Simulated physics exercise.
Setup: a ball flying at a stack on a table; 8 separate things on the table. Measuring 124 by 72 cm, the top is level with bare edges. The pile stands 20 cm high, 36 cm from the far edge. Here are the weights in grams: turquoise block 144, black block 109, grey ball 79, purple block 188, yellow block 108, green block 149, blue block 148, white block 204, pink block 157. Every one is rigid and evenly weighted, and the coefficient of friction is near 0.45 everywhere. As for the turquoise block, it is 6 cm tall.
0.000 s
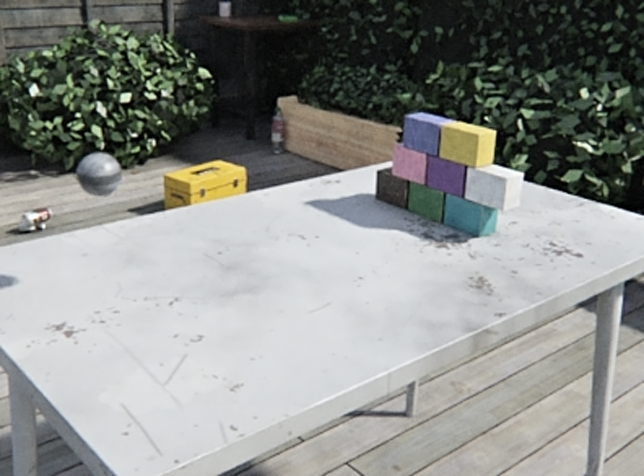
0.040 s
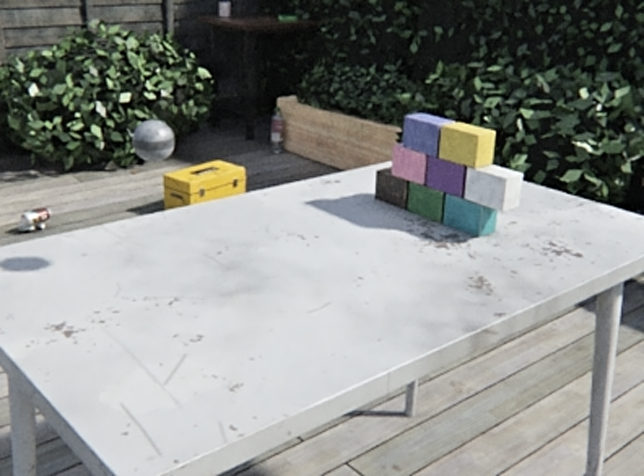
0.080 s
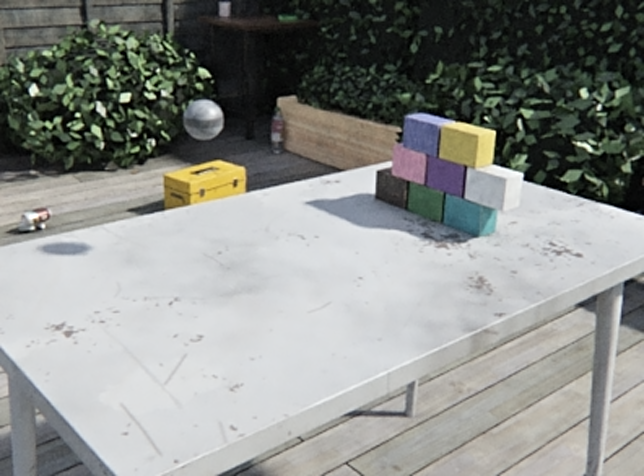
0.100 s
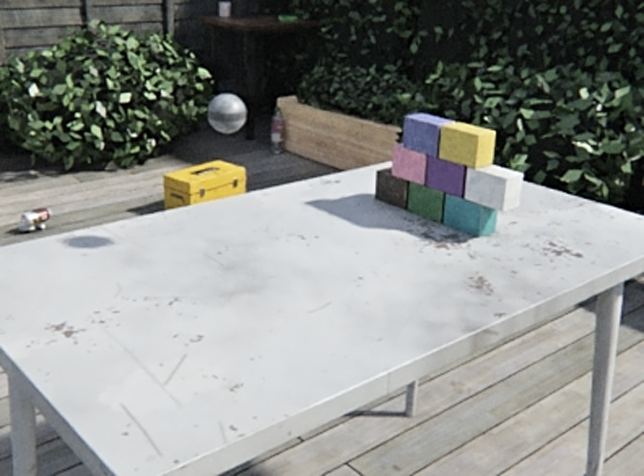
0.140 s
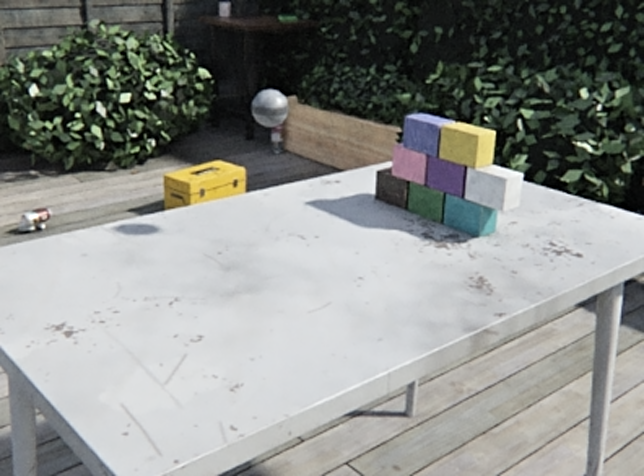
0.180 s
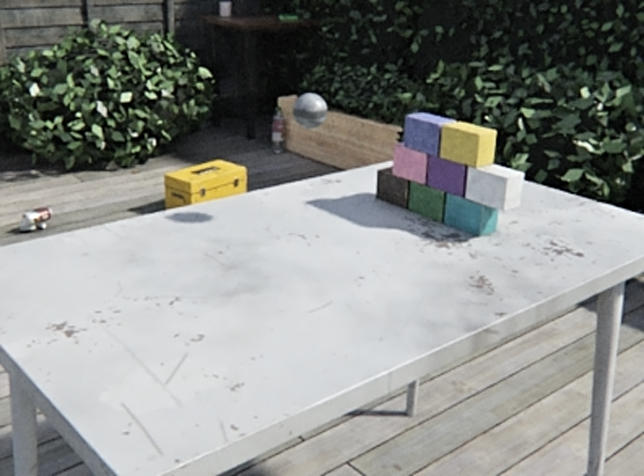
A grey ball moves through the air above the left side of a pale, scuffed table, rising as it travels right past a yellow toolbox. It levels off and crosses in front of a wooden planter, drawing nearer to a stack of colourful blocks that stays still, while its shadow slides along the tabletop.
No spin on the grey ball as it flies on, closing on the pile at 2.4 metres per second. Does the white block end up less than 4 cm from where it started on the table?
It stays near where it started.
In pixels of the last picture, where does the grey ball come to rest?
It stops at about (448, 145).
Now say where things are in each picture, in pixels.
In the first picture, 62 cm short of the pile; grey ball (99, 175); white block (494, 186).
In the second picture, 52 cm short of the pile; grey ball (153, 141); purple block (453, 174).
In the third picture, 43 cm short of the pile; grey ball (204, 120); green block (433, 200).
In the fourth picture, 38 cm short of the pile; grey ball (227, 113); pink block (417, 163).
In the fifth picture, 28 cm short of the pile; grey ball (270, 108); black block (399, 187).
In the sixth picture, 18 cm short of the pile; grey ball (310, 111); white block (494, 186).
By 0.28 s, grey ball near (387, 149).
By 0.38 s, grey ball near (414, 149).
By 0.58 s, grey ball near (441, 149).
When it is over (1.0 s), all 8 within 4 cm of the start. End places, in pixels of the last picture, white block near (494, 186).
